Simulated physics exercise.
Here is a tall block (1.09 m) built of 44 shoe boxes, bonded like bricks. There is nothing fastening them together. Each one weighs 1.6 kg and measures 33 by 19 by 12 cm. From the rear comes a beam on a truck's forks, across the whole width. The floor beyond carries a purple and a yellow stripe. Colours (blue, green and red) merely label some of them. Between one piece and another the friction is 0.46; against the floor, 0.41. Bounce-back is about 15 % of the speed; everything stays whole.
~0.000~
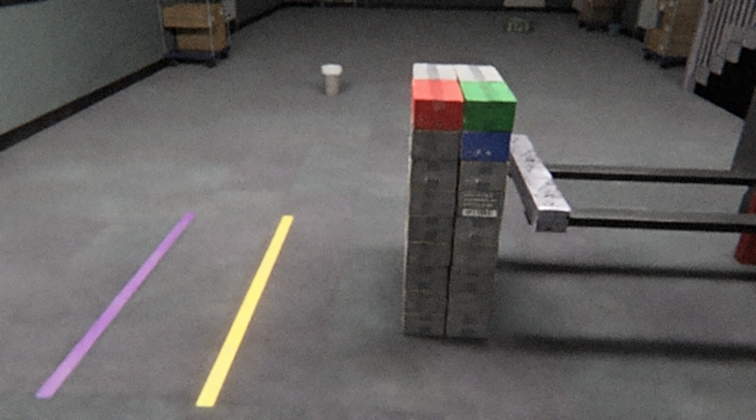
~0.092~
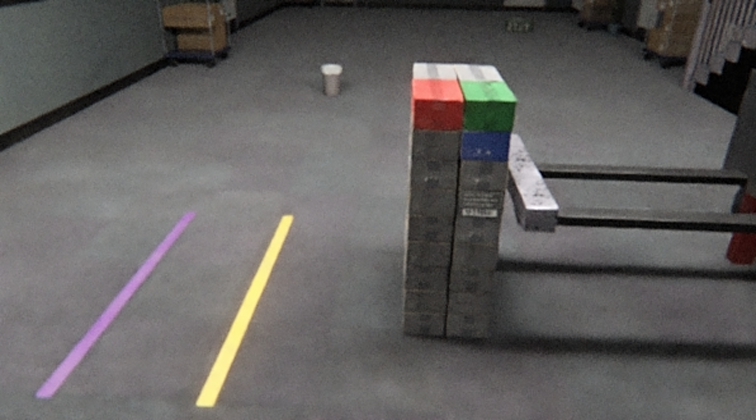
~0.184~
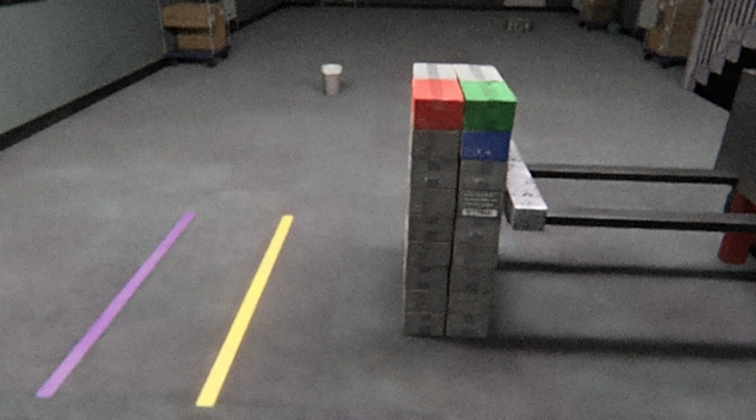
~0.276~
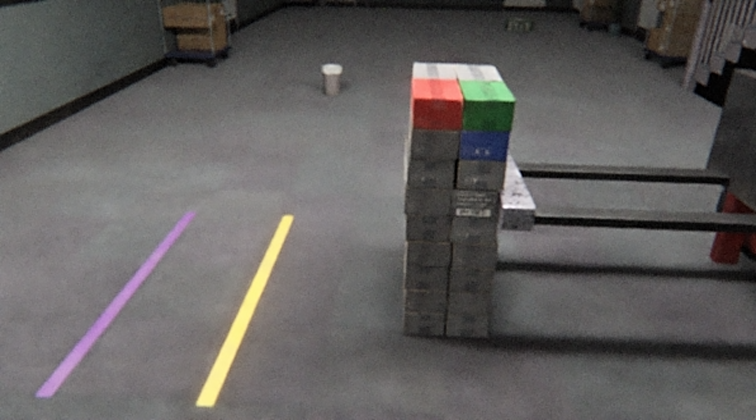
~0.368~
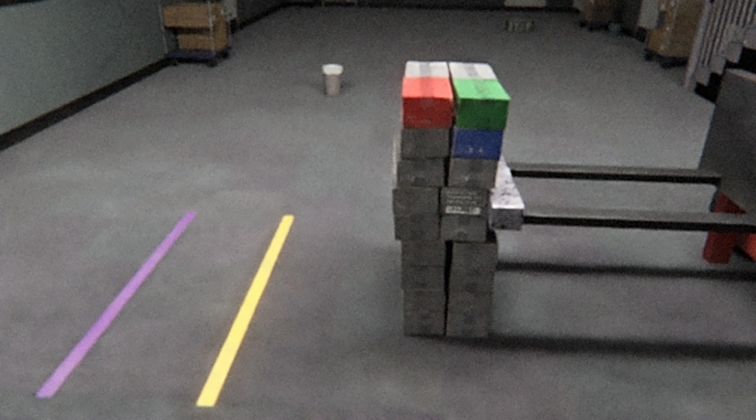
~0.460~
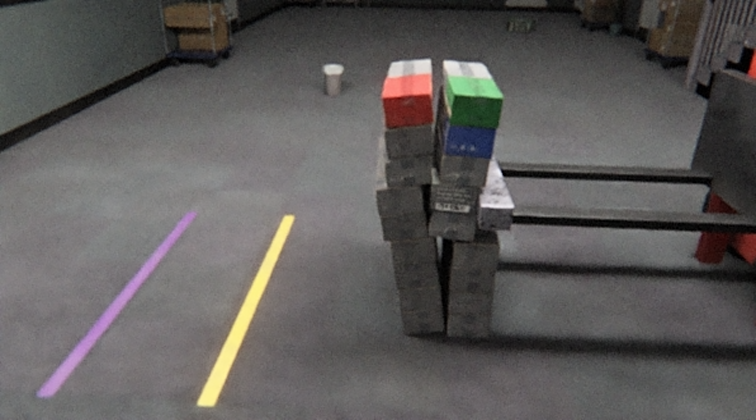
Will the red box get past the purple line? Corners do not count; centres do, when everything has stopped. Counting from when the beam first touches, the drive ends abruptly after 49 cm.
When it all comes to rest, the red box has passed the purple line.
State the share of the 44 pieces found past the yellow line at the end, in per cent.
Result: Around 30 per cent.
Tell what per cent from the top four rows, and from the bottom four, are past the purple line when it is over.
40% and 0%.
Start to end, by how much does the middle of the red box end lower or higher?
96 cm lower.
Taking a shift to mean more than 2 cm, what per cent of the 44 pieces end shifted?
The shifted ones make up 75 per cent.
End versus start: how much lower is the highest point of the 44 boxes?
Something like 60 cm, give or take.
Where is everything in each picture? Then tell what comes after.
In the first frame (pixels give the middle of a visible side), beam (550, 221) 10 cm from the stack; purple line, near end, (99, 327); yellow line, near end, (237, 333); red box (438, 115); blue box (486, 147); green box (490, 116); none has stirred.
In the second frame, beam (538, 220) 6 cm from the stack; red box (438, 115).
In the third frame, beam (527, 220) 17 mm from the stack; red box (438, 115).
In the fourth frame, beam (516, 219) 26 mm in; red box (438, 114); movement in 9 of them.
In the fifth frame, beam (505, 219) 7 cm in; red box (427, 112) 43 mm from its place; blue box (478, 145) 35 mm from its place; steepest lean 4°, the box at (420, 174); movement in 34 of them.
In the sixth frame, beam (494, 219) 11 cm in; purple line, near end, (101, 326); yellow line, near end, (238, 333); red box (408, 111) 8° from how it stood; blue box (470, 143) 4° from how it stood; green box (477, 112) 4° from how it stood; steepest lean 10°, the box at (408, 173); movement in 34 of them.
After 0.80 s, none of the 44 boxes past the purple line, 34 disturbed; red box 35° from how it stood, 11 cm lower; green box 10° from how it stood.
After 1.22 s, 2 of the 44 boxes past the purple line; red box on its side; blue box 48° from how it stood, 13 cm lower.
In the end (4.2 s), 7 of the 44 boxes past the purple line; red box upside down; blue box on its side; green box on its side. From the last view, middles, blue box near (243, 273).
